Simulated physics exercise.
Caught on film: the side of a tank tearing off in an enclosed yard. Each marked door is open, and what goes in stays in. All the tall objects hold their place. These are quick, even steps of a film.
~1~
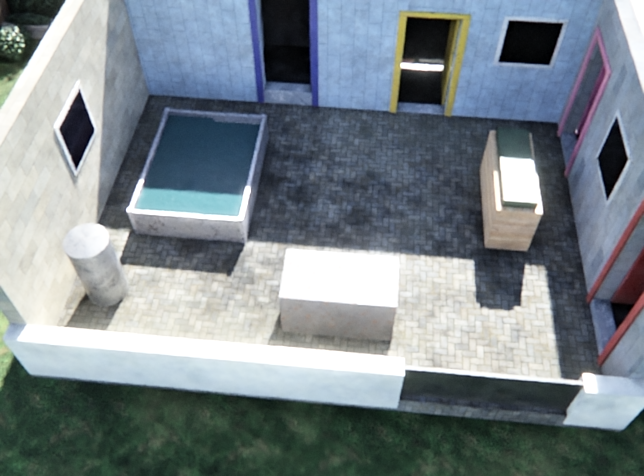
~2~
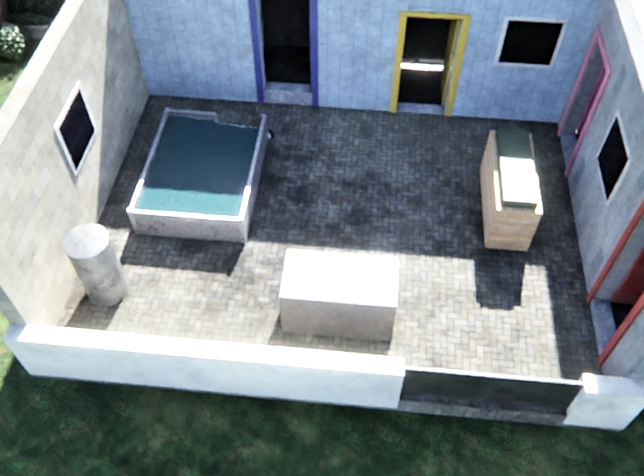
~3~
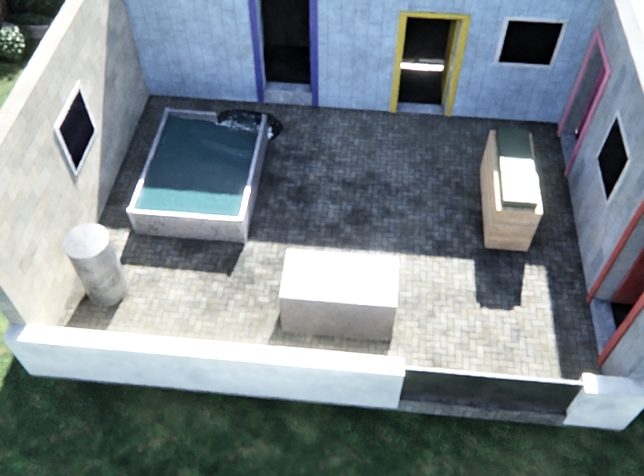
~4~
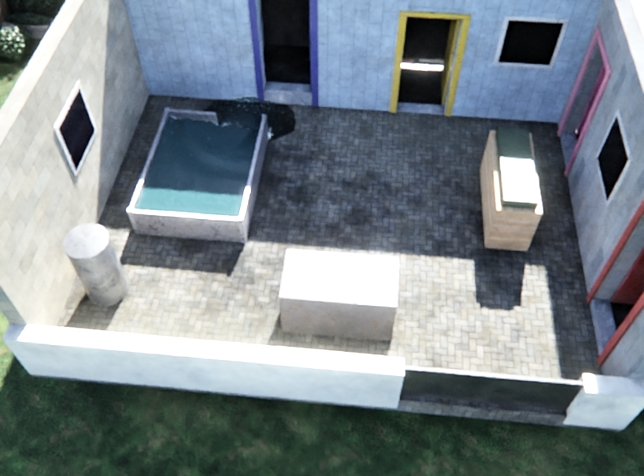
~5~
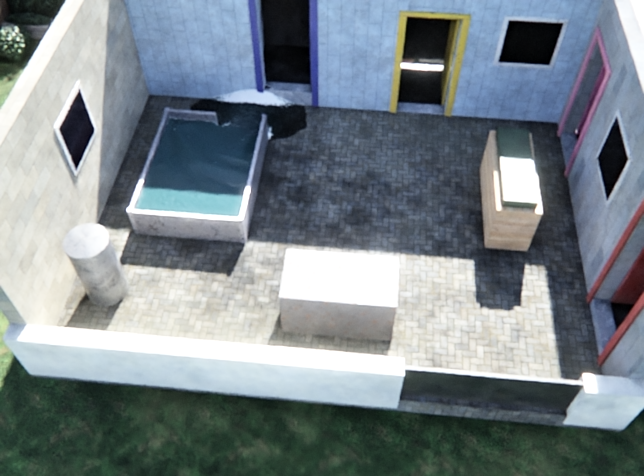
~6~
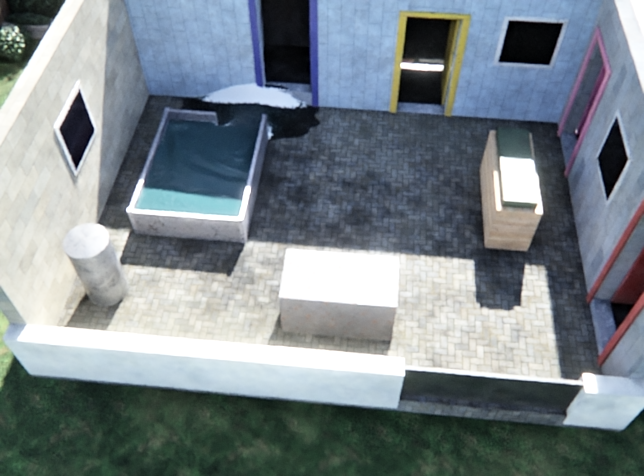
A blue back wall with a purple-framed doorway and a yellow-framed one closes off a paved yard, seen from high up in front by a still camera. A low, pale-walled tank of teal water sits at left, with a white cylinder, a pale block and a wooden cabinet around it. Water breaks out at the tank's far side and spreads dark over the paving toward the purple doorway, whitening along the back wall.
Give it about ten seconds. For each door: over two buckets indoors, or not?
In the end: The red door admits no more than that; the pink door admits no more than that; the yellow door admits no more than that; the blue door admits no more than that.
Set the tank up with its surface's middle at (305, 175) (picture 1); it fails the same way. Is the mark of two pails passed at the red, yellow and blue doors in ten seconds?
Then: The red door stays under; the yellow door is over; the blue door lets less in.
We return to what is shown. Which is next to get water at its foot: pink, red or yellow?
It is the yellow-painted one.
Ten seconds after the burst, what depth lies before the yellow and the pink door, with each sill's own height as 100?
Near 80 and 60 in a hundred.
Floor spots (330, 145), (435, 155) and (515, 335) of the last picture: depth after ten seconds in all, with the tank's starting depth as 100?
About 2, 6 and 12 per cent.
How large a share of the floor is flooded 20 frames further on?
Near 40 in a hundred.
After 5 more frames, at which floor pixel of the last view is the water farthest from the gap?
Near (377, 113).
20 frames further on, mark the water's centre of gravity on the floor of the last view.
Around (251, 163).
A moment on, water covers 10 % of the floor; the red door not reached, the pink door not reached, the yellow door not reached, the blue door wet at the sill, nothing in.
Next, water covers 20 % of the floor; the red door not reached, the pink door not reached, the yellow door wet at the sill, nothing in, the blue door under two buckets in.
Then, water covers 40 % of the floor; the red door not reached, the pink door wet at the sill, nothing in, the yellow door wet at the sill, nothing in, the blue door under two buckets in.
Later, water covers 65 % of the floor; the red door wet at the sill, nothing in, the pink door under two buckets in, the yellow door under two buckets in, the blue door under two buckets in.
In the end, water covers 90 % of the floor; the red door wet at the sill, nothing in, the pink door under two buckets in, the yellow door under two buckets in, the blue door under two buckets in.
